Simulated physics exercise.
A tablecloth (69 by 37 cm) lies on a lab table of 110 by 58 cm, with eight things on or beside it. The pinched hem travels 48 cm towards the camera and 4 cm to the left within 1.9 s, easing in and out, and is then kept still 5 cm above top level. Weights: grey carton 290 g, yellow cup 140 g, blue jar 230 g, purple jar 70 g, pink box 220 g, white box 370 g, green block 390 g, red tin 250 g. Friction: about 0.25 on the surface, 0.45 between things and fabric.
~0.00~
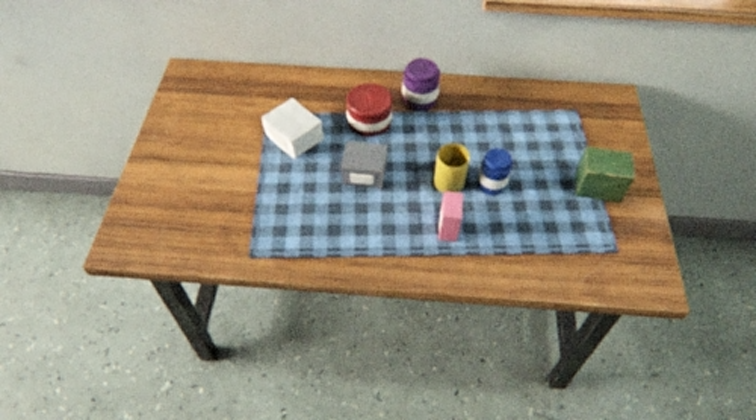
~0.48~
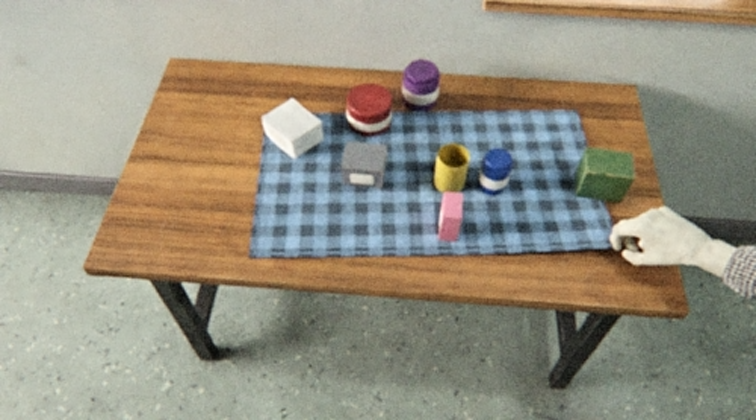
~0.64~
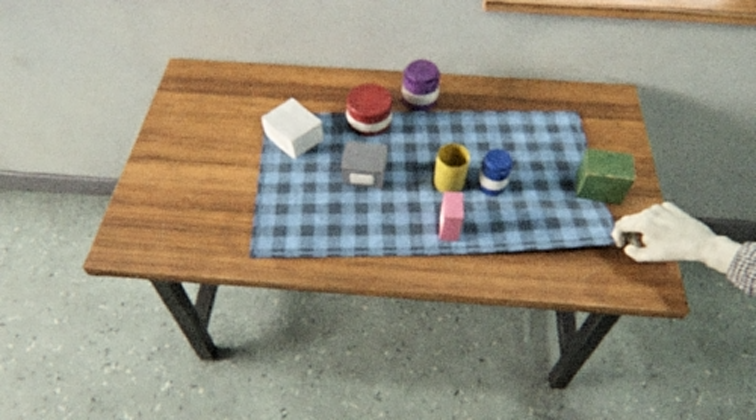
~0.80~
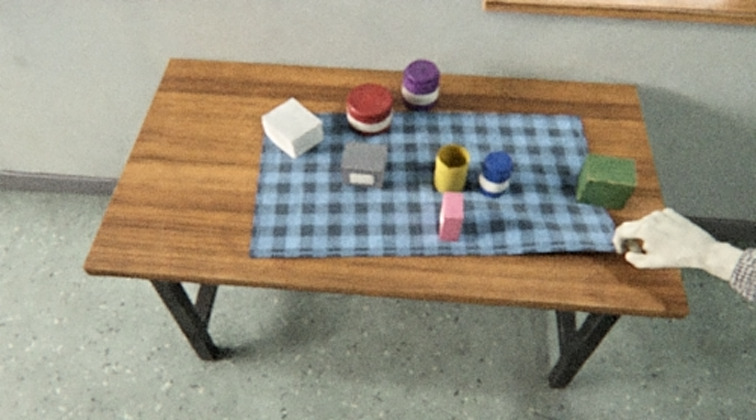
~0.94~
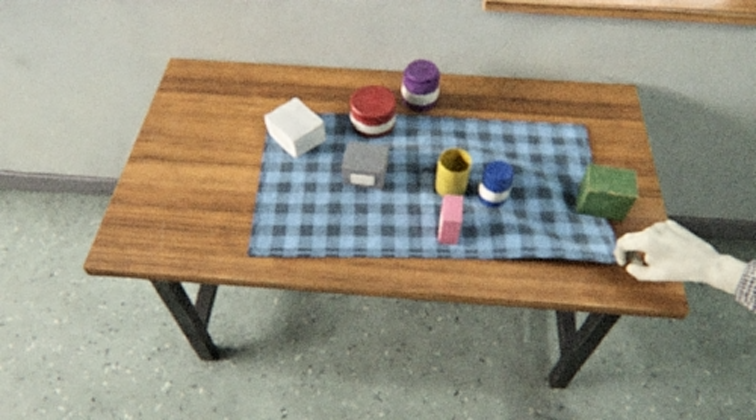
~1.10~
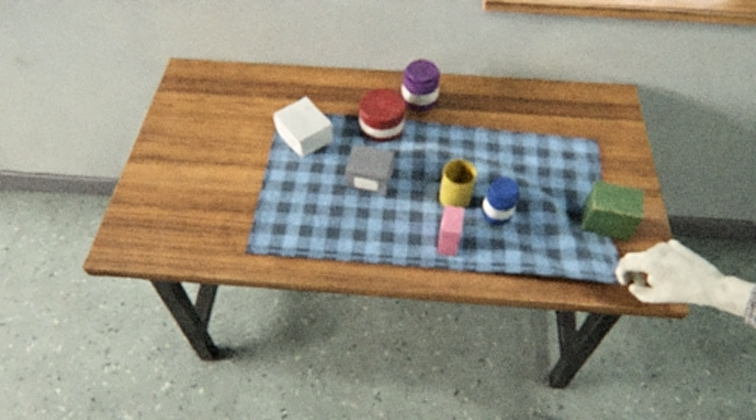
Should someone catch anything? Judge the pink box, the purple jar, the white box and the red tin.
In order: The pink box goes over the edge; the purple jar stays on; the white box remains up there; the red tin stays on.
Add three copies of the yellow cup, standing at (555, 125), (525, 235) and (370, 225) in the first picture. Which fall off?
In turn: Goes over, falls off, drops off.
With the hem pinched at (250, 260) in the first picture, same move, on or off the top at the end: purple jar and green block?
In that case: Purple jar stays on, green block stays up.
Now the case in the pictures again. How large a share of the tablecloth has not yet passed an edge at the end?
About 40 per cent.
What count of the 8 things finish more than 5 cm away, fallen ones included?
That makes 7.
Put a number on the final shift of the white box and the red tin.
About: White box 30 cm, red tin 35 cm.
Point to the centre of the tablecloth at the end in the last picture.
Near (507, 321).
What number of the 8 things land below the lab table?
4 of them.
At 1.4 s, 90 % of the tablecloth is still over the top; red tin 11 cm off its start, pink box 10 cm off its start, white box 8 cm off its start.
At 1.8 s, 70 % of the tablecloth is still over the top; pink box over the edge, red tin 23 cm off its start, white box 19 cm off its start.
At 2.2 s, 45 % of the tablecloth is still over the top; pink box over the edge, red tin 34 cm off its start at (494, 194), white box 28 cm off its start at (404, 178).
At 2.5 s, 40 % of the tablecloth is still over the top; pink box over the edge, red tin 37 cm off its start, white box 30 cm off its start.
At 4.1 s, 40 % of the tablecloth is still over the top; pink box over the edge, red tin 37 cm off its start at (501, 208), white box 30 cm off its start at (412, 185), purple jar 0 cm off its start at (422, 69).
